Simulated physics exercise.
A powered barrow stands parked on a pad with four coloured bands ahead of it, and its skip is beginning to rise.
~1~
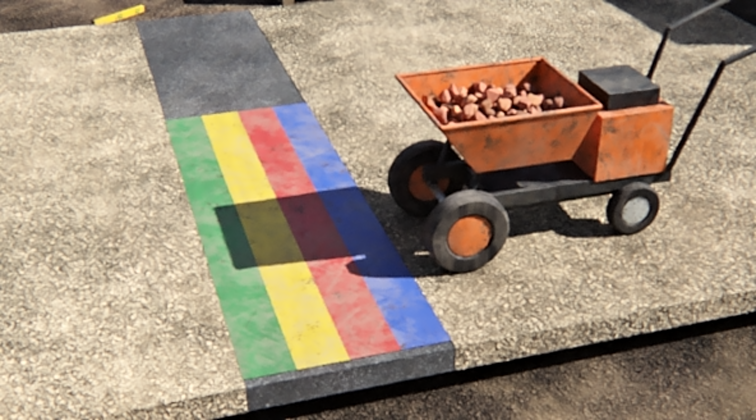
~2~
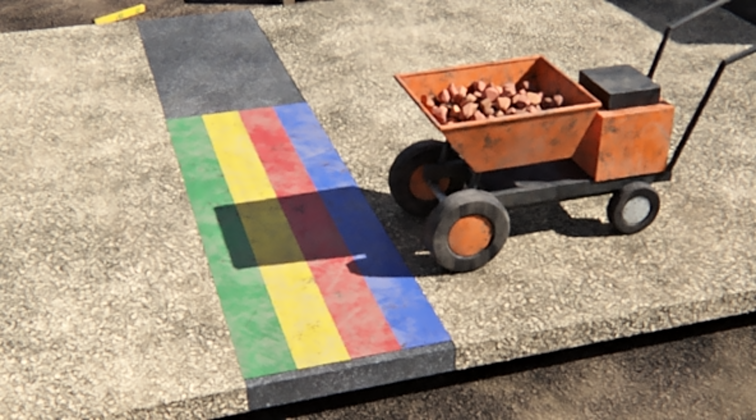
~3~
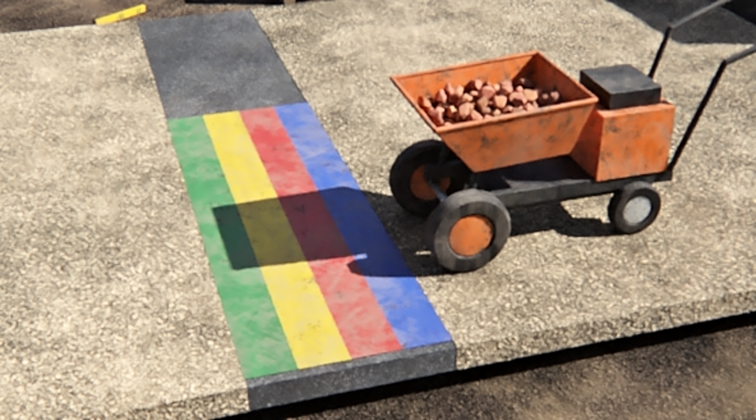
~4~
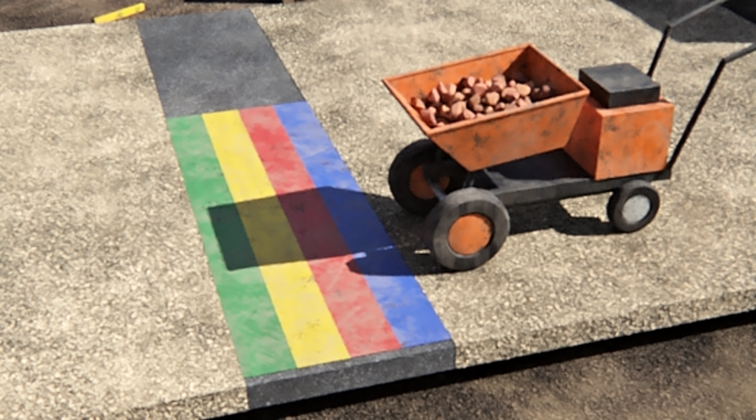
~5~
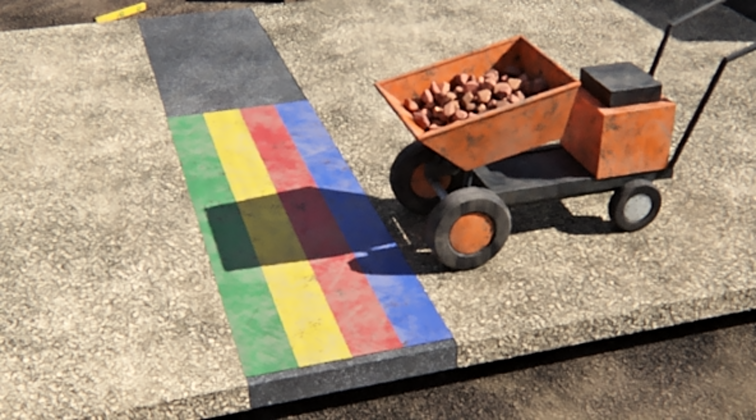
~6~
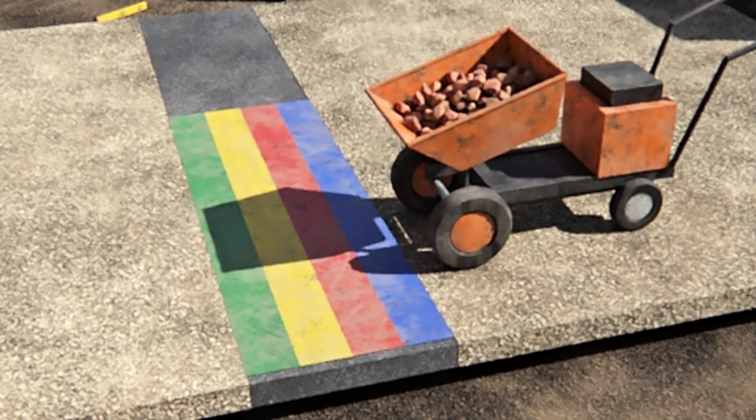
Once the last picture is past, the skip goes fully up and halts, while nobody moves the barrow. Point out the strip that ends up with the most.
The yellow one ends up with the most.
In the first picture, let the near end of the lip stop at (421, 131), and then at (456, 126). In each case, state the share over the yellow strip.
The shares come out close to 40 and 30 per cent, in that order.
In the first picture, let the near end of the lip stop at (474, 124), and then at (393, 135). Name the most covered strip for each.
First the strip in red, then the green one.
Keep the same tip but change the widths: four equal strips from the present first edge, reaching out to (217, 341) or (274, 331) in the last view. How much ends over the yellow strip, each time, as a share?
The first gives around 40 per cent, the second around 40 per cent.
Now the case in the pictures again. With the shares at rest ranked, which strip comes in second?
The strip in second place is the red one.
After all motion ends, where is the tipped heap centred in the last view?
Last view, resting centre - approx. (290, 255).
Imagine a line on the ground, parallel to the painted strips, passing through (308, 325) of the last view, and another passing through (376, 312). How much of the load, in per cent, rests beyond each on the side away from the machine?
Respectively 40 and 90 %.
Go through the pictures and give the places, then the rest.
The first picture shows lip of the skip at (441, 128), level; top of the load at (494, 110), lumps of rubble; blue strip at (404, 306); red strip at (356, 314); yellow strip at (306, 323); green strip at (256, 332).
The second picture shows lip of the skip at (440, 129), level; top of the load at (493, 109).
The third picture shows lip of the skip at (435, 131), tipped barely; top of the load at (501, 106).
The fourth picture shows lip of the skip at (426, 133), tipped a little; top of the load at (509, 95).
The fifth picture shows lip of the skip at (418, 138), tipped a little; top of the load at (501, 91).
The sixth picture shows lip of the skip at (408, 145), tipped clearly; top of the load at (509, 92); blue strip at (407, 302); red strip at (359, 311); yellow strip at (310, 320); green strip at (259, 329).
Soon, skip tipped steeply; all in the skip.
A while on, skip tipped right over; most in the skip; a small part over the red strip; a small part over the yellow strip.
Towards the end, skip tipped right over; a small part in the skip; a stray few over the blue strip; about a quarter over the red strip; about half over the yellow strip; about a quarter over the green strip; a stray few off the paint.
Finally, skip tipped right over; a small part in the skip; a stray few over the blue strip; about a quarter over the red strip; about half over the yellow strip; about a quarter over the green strip; a stray few off the paint.
